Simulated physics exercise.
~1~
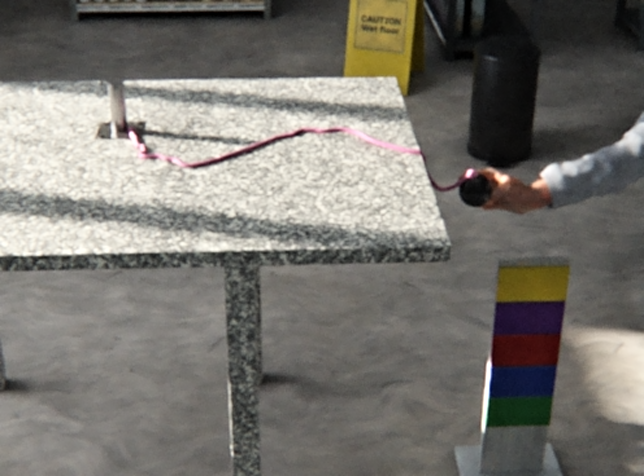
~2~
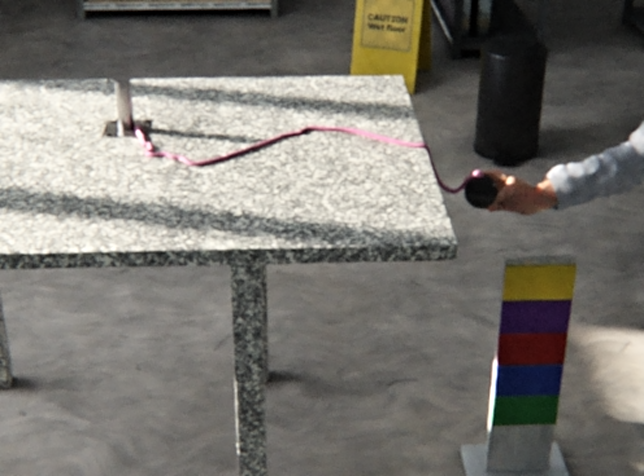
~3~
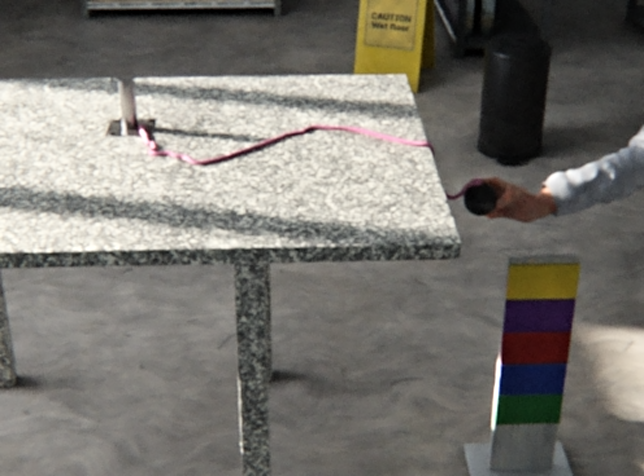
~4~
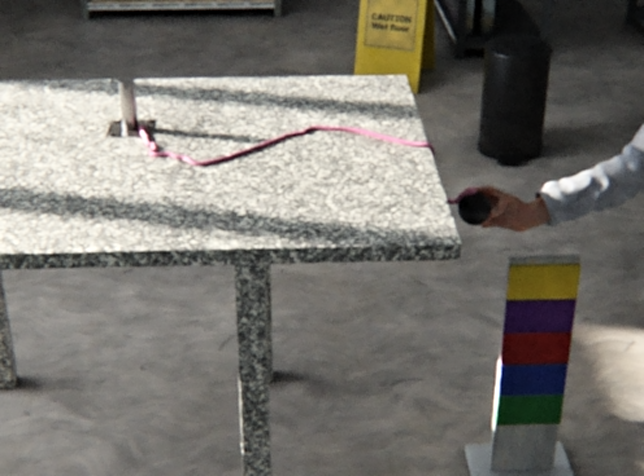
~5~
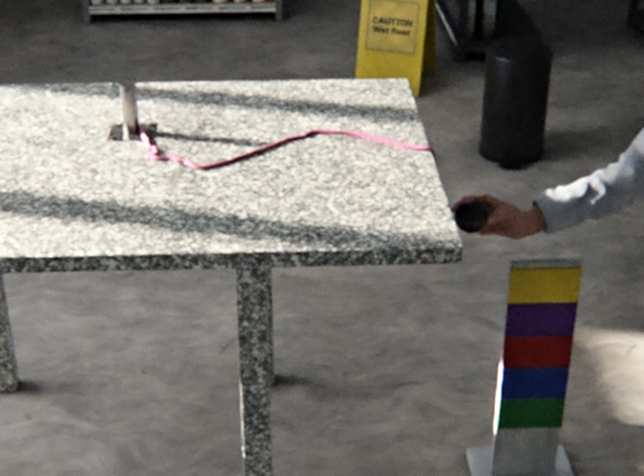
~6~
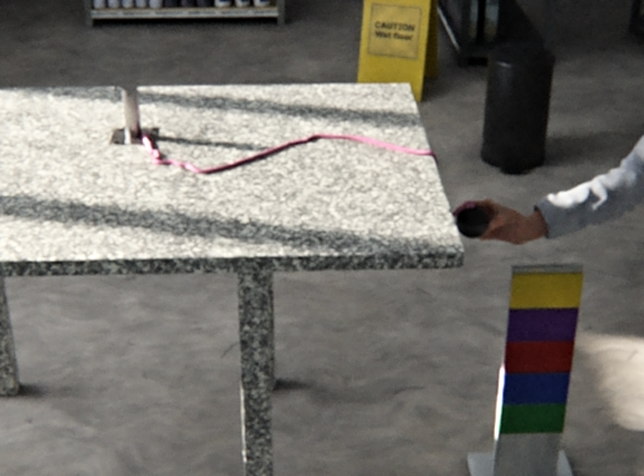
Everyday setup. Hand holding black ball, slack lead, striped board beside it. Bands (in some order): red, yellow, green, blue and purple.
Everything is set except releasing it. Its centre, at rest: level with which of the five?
Red.
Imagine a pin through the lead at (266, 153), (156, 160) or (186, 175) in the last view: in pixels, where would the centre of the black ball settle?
Pixel spots, one per try: About (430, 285), (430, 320), (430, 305).
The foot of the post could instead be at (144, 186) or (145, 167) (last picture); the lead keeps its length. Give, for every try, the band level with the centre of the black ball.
It comes out blue the first time and blue the second time.
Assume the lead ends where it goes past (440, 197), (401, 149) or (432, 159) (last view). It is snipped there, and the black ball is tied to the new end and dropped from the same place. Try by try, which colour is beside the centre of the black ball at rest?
One after the other, purple; none, it hangs higher; yellow.
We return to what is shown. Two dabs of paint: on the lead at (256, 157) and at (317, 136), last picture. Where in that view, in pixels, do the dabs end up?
In that view they reach (332, 150) and (418, 156).
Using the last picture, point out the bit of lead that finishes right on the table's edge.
It's the one at (336, 137).
Early on, ball near (459, 327); level with purple.
Midway, ball near (406, 347); level with red.
Near the end, ball near (432, 352); level with red.
Finally, ball near (424, 351); level with red. The red one.
